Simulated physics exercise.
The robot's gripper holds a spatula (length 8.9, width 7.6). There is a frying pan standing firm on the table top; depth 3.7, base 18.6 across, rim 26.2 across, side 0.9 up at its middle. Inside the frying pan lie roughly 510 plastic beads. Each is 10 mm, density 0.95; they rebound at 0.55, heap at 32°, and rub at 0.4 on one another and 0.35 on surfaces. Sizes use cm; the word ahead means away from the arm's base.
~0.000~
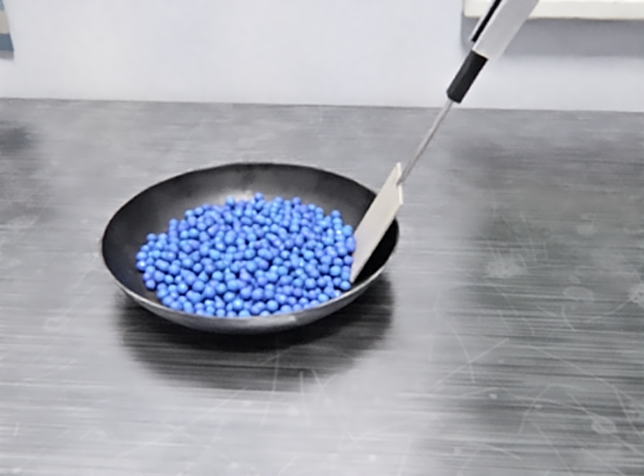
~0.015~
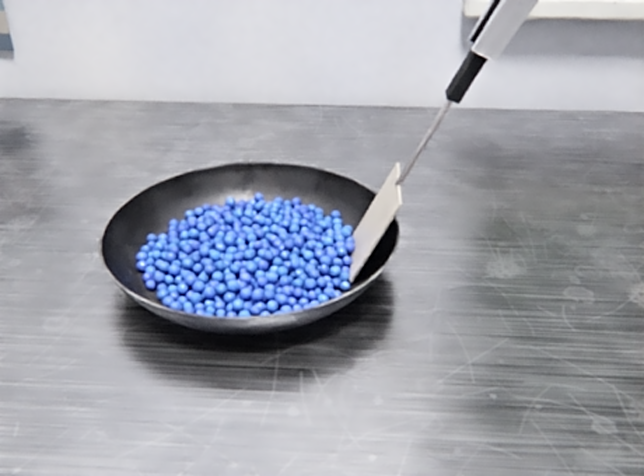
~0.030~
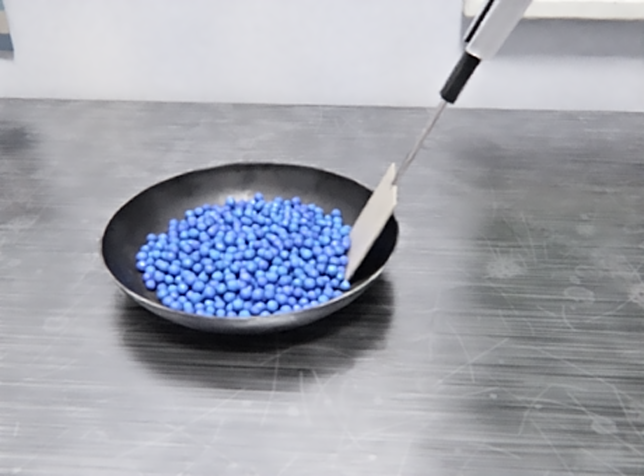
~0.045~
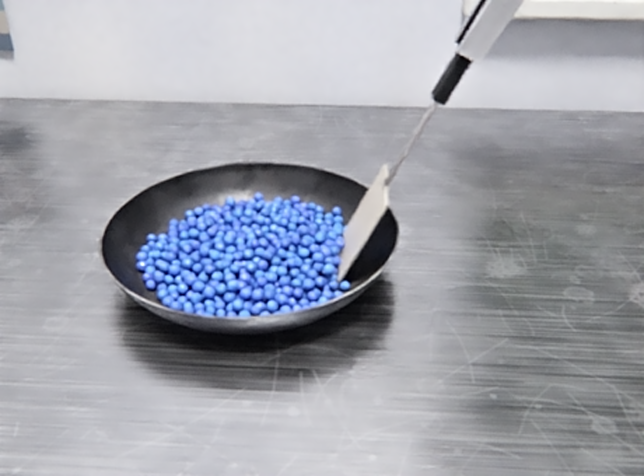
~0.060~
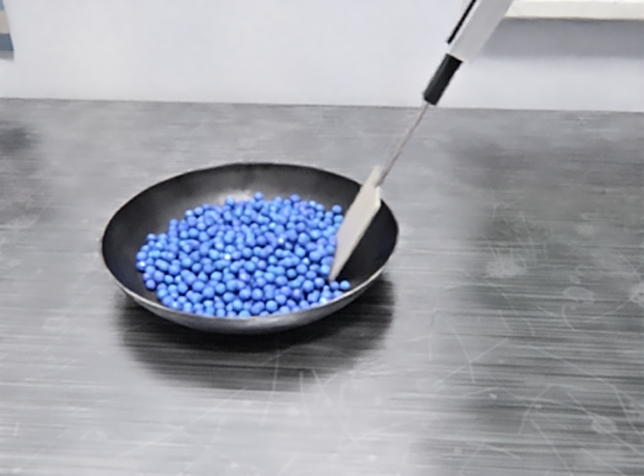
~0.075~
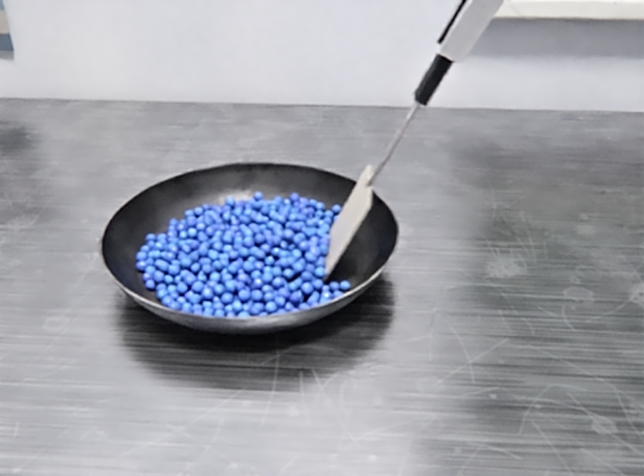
A spatula held by a robot's gripper starts against the right inner side of a dark frying pan filled with blue beads on a scratched metallic tabletop. It slides slowly a short way left into the edge of the beads, while the pan stays still and the pile barely changes.
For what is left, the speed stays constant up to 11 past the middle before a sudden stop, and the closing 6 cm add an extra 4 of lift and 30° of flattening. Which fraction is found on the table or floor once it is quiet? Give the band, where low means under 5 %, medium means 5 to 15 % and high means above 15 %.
Band: Medium.
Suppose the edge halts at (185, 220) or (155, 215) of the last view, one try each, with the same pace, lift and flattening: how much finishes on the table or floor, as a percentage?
The two tries give near 0 and near 0 in a hundred.
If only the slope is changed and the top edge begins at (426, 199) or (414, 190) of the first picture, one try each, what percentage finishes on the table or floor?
About 10 and 10 per cent.
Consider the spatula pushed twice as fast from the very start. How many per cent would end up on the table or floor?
20 per cent, about.
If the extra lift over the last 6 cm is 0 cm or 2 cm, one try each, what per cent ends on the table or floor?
Roughly 20 % and then 20 %.
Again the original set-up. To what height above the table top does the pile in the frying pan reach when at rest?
About 4.0 centimetres.
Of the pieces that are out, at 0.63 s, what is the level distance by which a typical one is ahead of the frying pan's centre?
I reckon roughly 20 centimetres.
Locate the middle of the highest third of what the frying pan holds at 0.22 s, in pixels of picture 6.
Estimated point: Close to (227, 246).
After 0.22 s, sloping 64°, highest piece 4 above the table; 511 in the frying pan.
After 0.36 s, sloping 55°, highest piece 5 above the table; 510 in the frying pan, 1 on the blade or in flight.
After 0.63 s, sloping 34°, highest piece 4 above the table; 471 in the frying pan, 40 on the table or floor.
After 1.68 s, sloping 34°, highest piece 4 above the table; 471 in the frying pan, 40 on the table or floor.
In the end, 471 in the frying pan, 40 on the table or floor. That is 8 % on the table or floor.
